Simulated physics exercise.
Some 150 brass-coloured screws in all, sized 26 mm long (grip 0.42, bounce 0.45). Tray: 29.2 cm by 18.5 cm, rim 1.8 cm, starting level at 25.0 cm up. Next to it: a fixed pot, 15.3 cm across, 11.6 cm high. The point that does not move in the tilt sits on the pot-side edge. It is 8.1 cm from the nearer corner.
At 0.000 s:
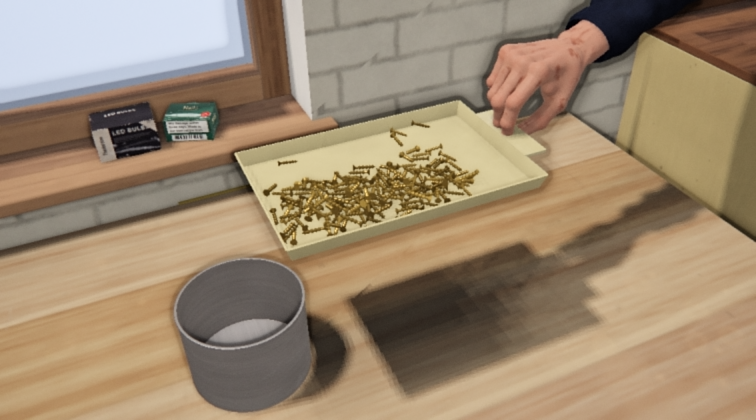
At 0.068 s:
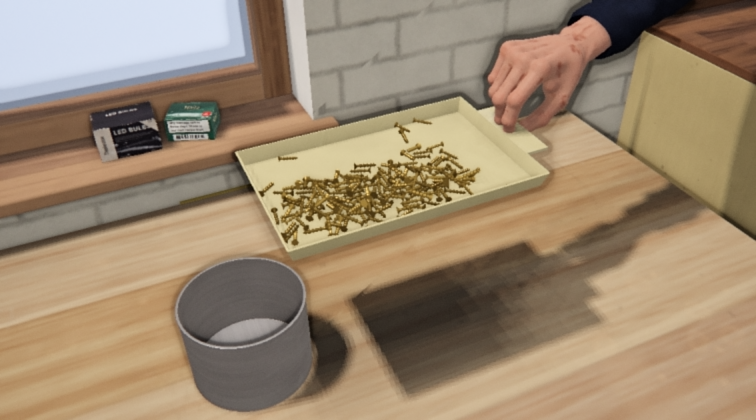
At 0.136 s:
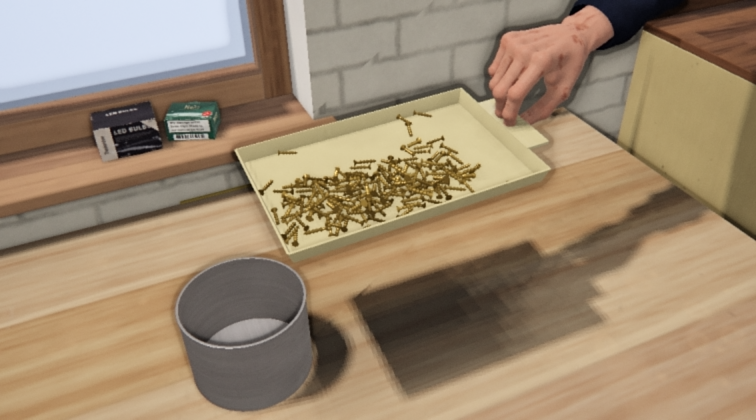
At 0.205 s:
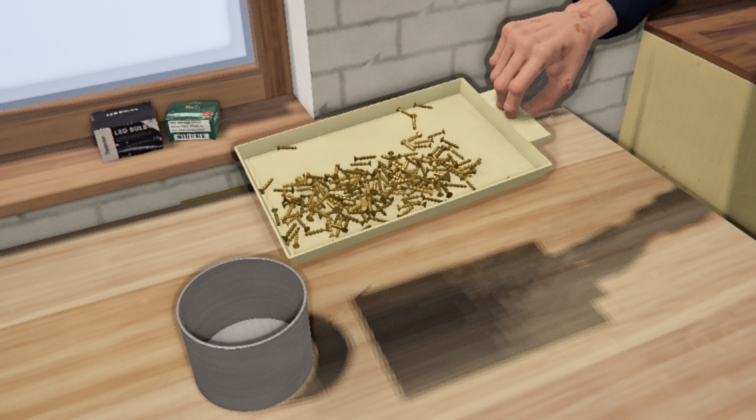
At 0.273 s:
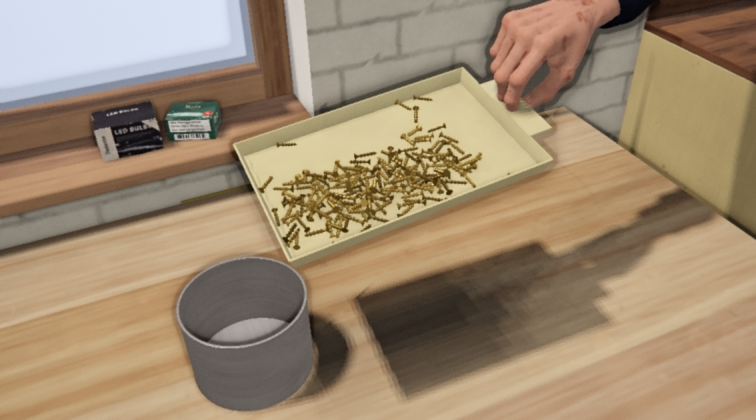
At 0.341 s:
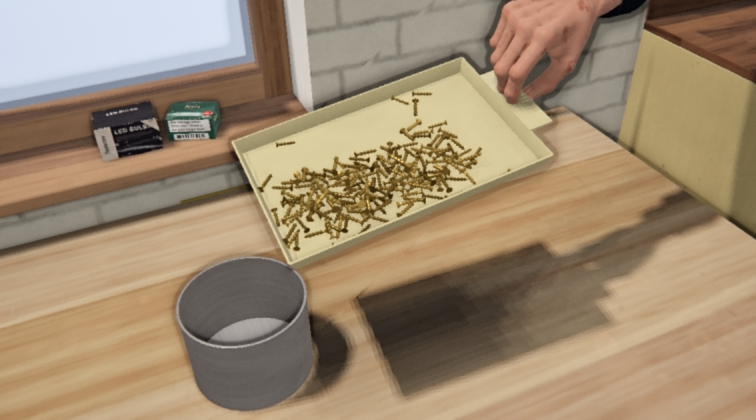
A hand at the right held a cream tray of brass-coloured screws above a wooden table and slowly tilted it slightly, lowering its left front corner, while the grey pot nearby stayed still.
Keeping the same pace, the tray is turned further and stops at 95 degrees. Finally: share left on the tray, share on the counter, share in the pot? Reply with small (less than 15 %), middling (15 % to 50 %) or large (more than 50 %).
Tray - small, counter - large, pot - small.
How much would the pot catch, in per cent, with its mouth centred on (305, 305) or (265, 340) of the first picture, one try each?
The shares would be near 45 and 75 per cent respectively.
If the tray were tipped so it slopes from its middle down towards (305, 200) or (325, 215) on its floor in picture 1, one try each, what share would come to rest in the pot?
That would be close to 80 per cent, then close to 15 per cent.
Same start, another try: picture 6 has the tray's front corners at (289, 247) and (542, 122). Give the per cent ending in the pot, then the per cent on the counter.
The pot gets 65 and the counter 35.
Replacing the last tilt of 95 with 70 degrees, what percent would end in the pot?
In that case it comes to about 0 in a hundred.
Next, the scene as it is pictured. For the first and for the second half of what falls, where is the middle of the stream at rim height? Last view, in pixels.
(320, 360) first, (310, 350) later, roughly.
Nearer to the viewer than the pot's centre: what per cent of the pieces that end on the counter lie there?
About 100 percent of the spill.
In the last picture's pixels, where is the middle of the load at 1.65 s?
Look near (319, 308) in the last picture.
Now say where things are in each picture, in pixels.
In the first picture, tray tilt 0 degrees, front corners at (290, 246) and (541, 173); middle of the pieces at (373, 192); pot at (240, 300).
In the second picture, tray tilt 1 degrees, front corners at (292, 246) and (542, 171); middle of the pieces at (375, 191).
In the third picture, tray tilt 4 degrees, front corners at (292, 249) and (543, 167), lowest corner left front; middle of the pieces at (375, 189).
In the fourth picture, tray tilt 7 degrees, front corners at (292, 252) and (544, 163), lowest corner left front; middle of the pieces at (375, 187).
In the fifth picture, tray tilt 10 degrees, front corners at (293, 255) and (545, 158), lowest corner left front; middle of the pieces at (375, 185).
In the sixth picture, tray tilt 14 degrees, front corners at (293, 258) and (546, 153), lowest corner left front; middle of the pieces at (374, 183); pot at (242, 299). The tray's pace is about 50 degrees a second.
After 1.13 s, tilt 52 degrees; the tray holds 100 %, the pot 0 %.
Then, at 1.65 s, tilt 77 degrees; the tray holds 40 %, the pot 0 %.
After 2.24 s, tilt 95 degrees; the tray holds 0 %, the pot 0 %.
By 2.8 s all is still; tray 0 %, counter 100 %, pot 0 %.
